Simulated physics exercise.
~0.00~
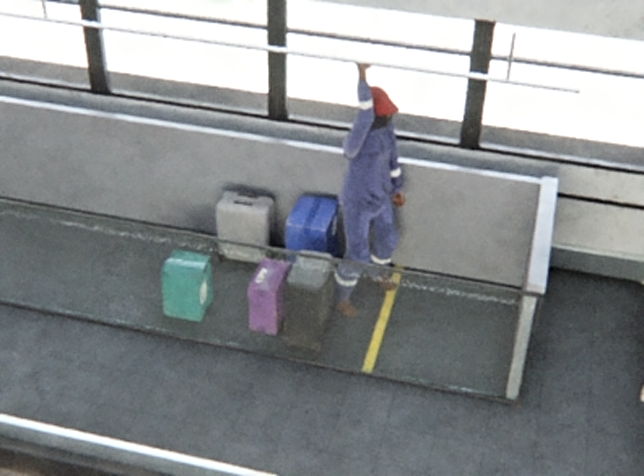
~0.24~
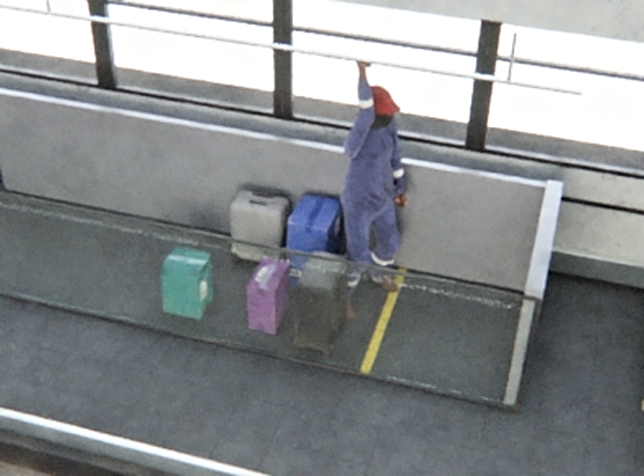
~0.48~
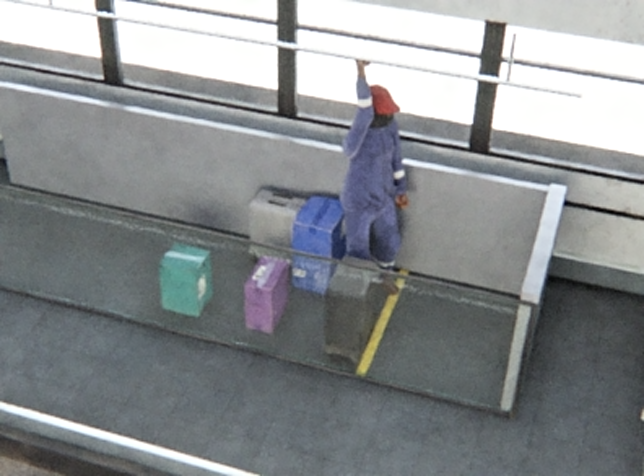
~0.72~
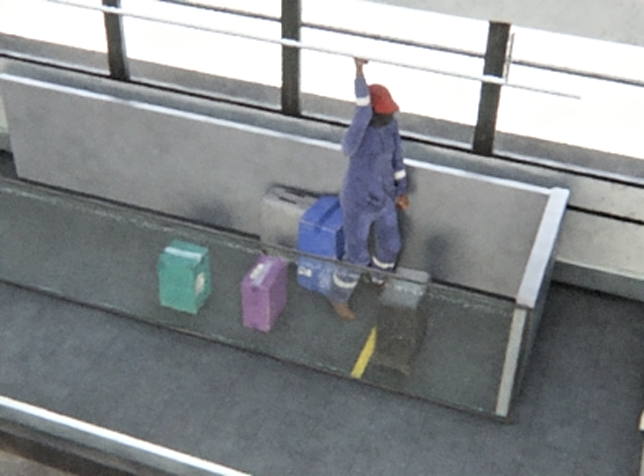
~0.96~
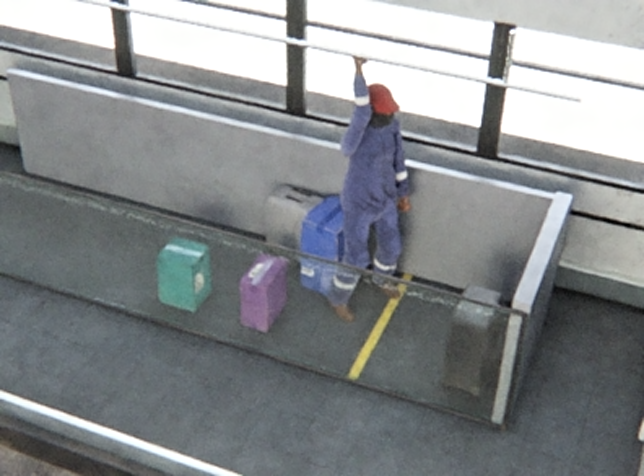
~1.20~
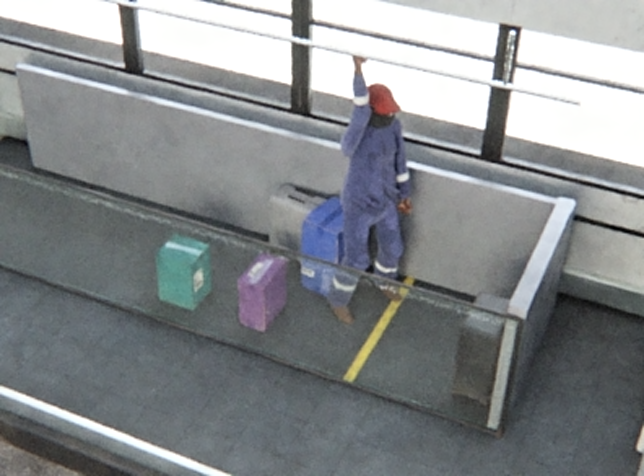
A worker holds an overhead rail as a black case rolls right across the yellow line.
